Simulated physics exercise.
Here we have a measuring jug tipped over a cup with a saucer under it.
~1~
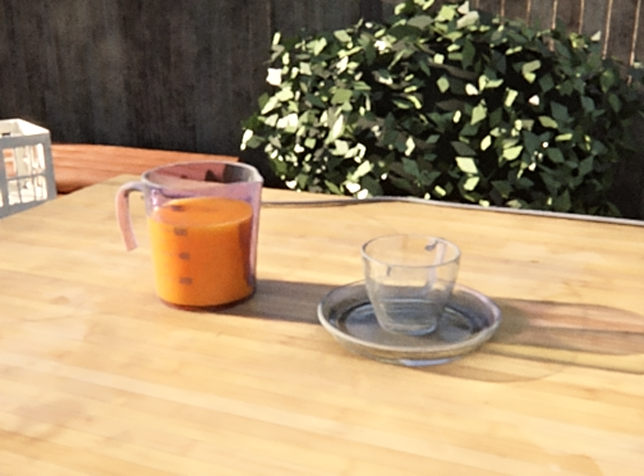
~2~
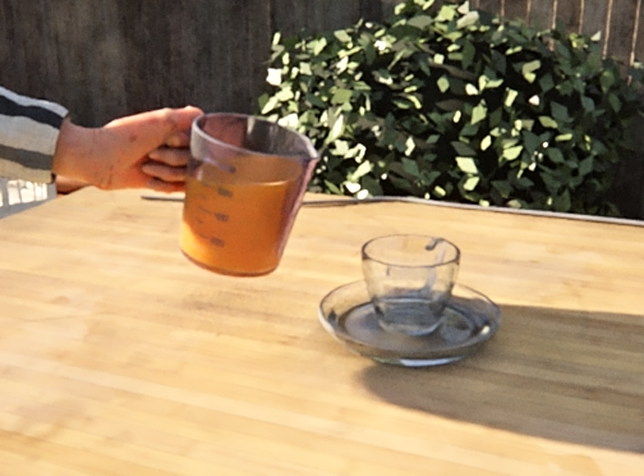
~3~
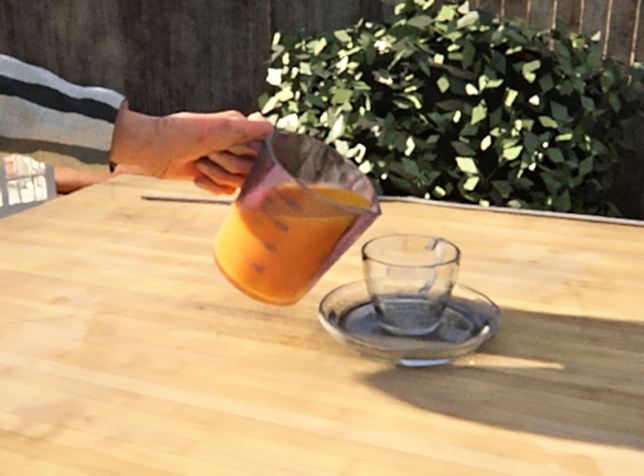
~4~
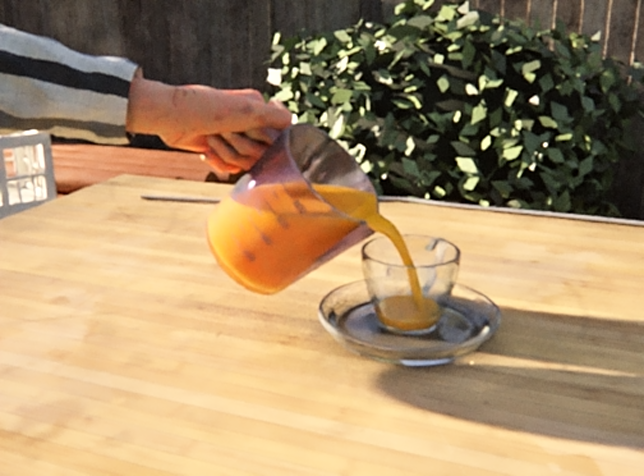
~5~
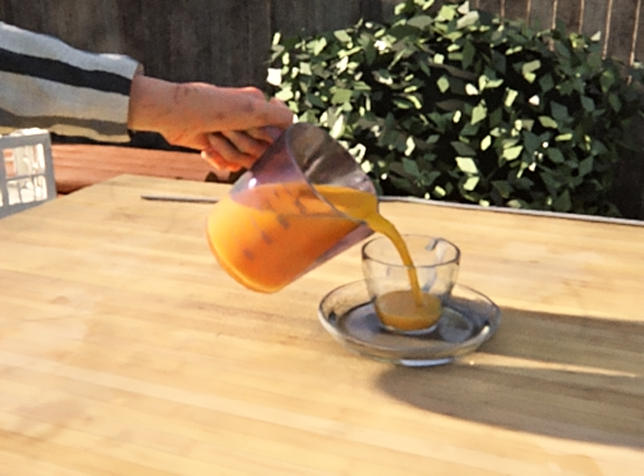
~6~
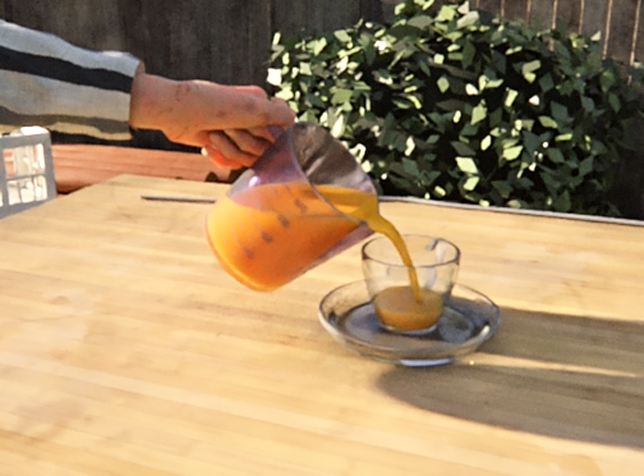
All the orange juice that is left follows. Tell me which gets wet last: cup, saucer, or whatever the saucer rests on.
The cup spills beyond the saucer.
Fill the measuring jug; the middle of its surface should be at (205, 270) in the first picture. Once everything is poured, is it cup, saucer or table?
Result: No overflow.
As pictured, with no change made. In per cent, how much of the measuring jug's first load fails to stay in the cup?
Result: Close to 55 per cent.
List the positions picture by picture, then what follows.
In the first picture, at the start; measuring jug (204, 232) about two thirds full; cup (410, 284) empty; saucer (382, 352) dry.
In the second picture, a hand has the measuring jug; measuring jug about two thirds full, surface at (247, 172); cup (410, 284) empty.
In the third picture, the measuring jug is tipped; measuring jug (291, 218) tipped 30° with all of its load; cup (410, 284) empty.
In the fourth picture, the stream is running; measuring jug (291, 211) tipped 45° with nearly all of its load; cup nearly empty, surface at (409, 308).
In the fifth picture, the stream is running; measuring jug (291, 209) tipped 45° with nearly all of its load; cup (410, 284) about a quarter full.
In the sixth picture, the stream is running; measuring jug (291, 208) tipped 50° with nearly all of its load; cup about a quarter full, surface at (409, 300); saucer (382, 352) dry.
Shortly, the cup is full to the brim; the saucer is wet, with room to spare.
Then, the cup is full to the brim; the saucer is full and running over.
At the finish, the cup is full to the brim; the saucer is full and running over.
